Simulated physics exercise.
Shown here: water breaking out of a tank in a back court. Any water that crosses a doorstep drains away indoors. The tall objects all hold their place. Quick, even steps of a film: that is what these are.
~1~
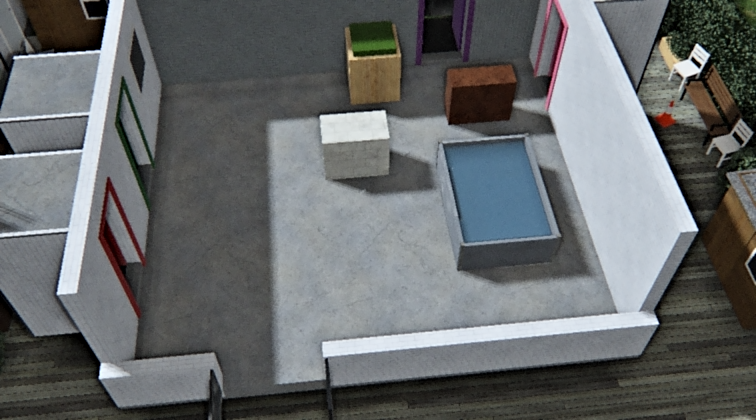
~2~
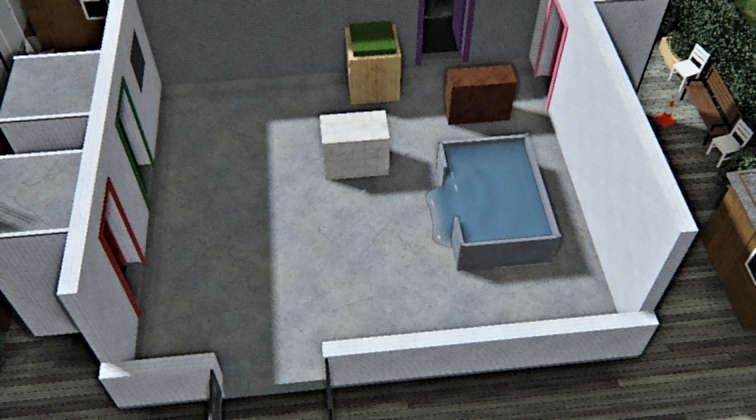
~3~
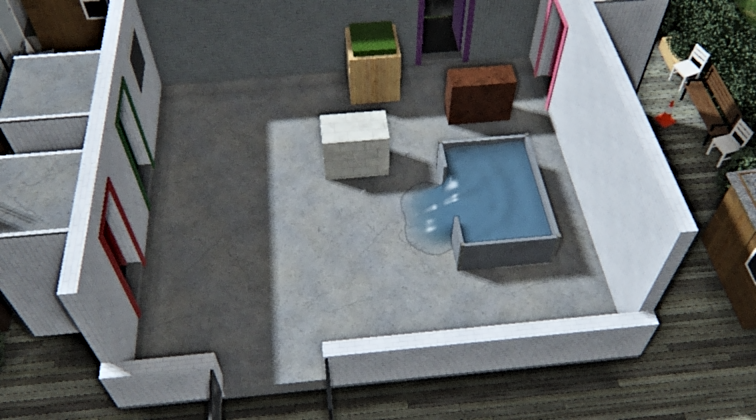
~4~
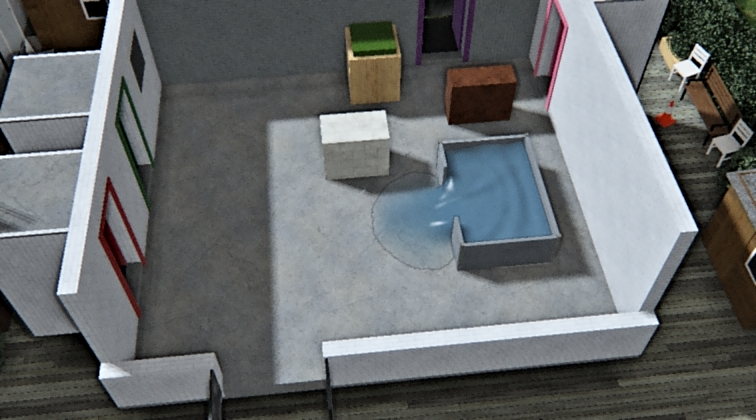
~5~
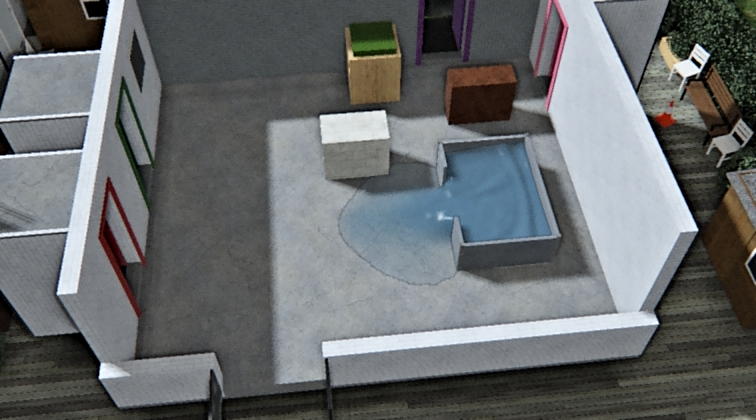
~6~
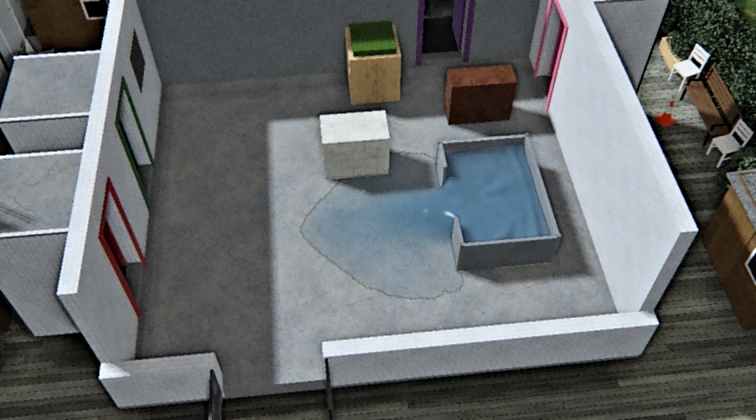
At first, a grey tank full of blue water stands whole and still in a walled court, near white, brown and grass-topped blocks. Then water pours through a gap in its left side and spreads leftward across the pale floor in a widening, rounded pool, while the blocks stay in place.
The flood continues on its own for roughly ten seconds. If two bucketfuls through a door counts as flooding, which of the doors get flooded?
The pink door does not get flooded; the purple door does not get flooded; the green door does not get flooded; the red door does not get flooded.
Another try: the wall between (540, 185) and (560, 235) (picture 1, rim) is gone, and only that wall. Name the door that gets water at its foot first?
Answer - the pink one.
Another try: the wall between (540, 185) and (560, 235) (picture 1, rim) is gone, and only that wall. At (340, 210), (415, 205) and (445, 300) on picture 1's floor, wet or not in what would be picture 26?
Taking the spots in turn: Untouched, untouched and swamped.
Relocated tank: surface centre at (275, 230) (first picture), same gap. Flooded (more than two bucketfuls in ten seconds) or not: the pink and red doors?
The way I see it, pink stays short of it and red tops the mark.
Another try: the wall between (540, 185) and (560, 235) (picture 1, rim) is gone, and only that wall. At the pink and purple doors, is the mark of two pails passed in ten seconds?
In short: The pink one passes that mark; the purple one holds.
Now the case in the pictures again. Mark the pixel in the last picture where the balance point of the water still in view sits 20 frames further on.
Centre: Close to (335, 231).
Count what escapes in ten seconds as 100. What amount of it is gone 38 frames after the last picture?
It comes to around 55 per cent.
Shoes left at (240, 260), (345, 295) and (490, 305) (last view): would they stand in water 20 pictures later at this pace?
Result, in that order: Wetted / wetted / not wetted.
A moment on, water covers 25 % of the floor; the pink door not reached, the purple door not reached, the green door not reached, the red door not reached.
Next, water covers 45 % of the floor; the pink door not reached, the purple door not reached, the green door wet at the sill, nothing in, the red door wet at the sill, nothing in.
Then, water covers 50 % of the floor; the pink door not reached, the purple door not reached, the green door under two buckets in, the red door under two buckets in.
Later, water covers 55 % of the floor; the pink door not reached, the purple door wet at the sill, nothing in, the green door under two buckets in, the red door under two buckets in.
In the end, water covers 75 % of the floor; the pink door not reached, the purple door wet at the sill, nothing in, the green door under two buckets in, the red door under two buckets in.
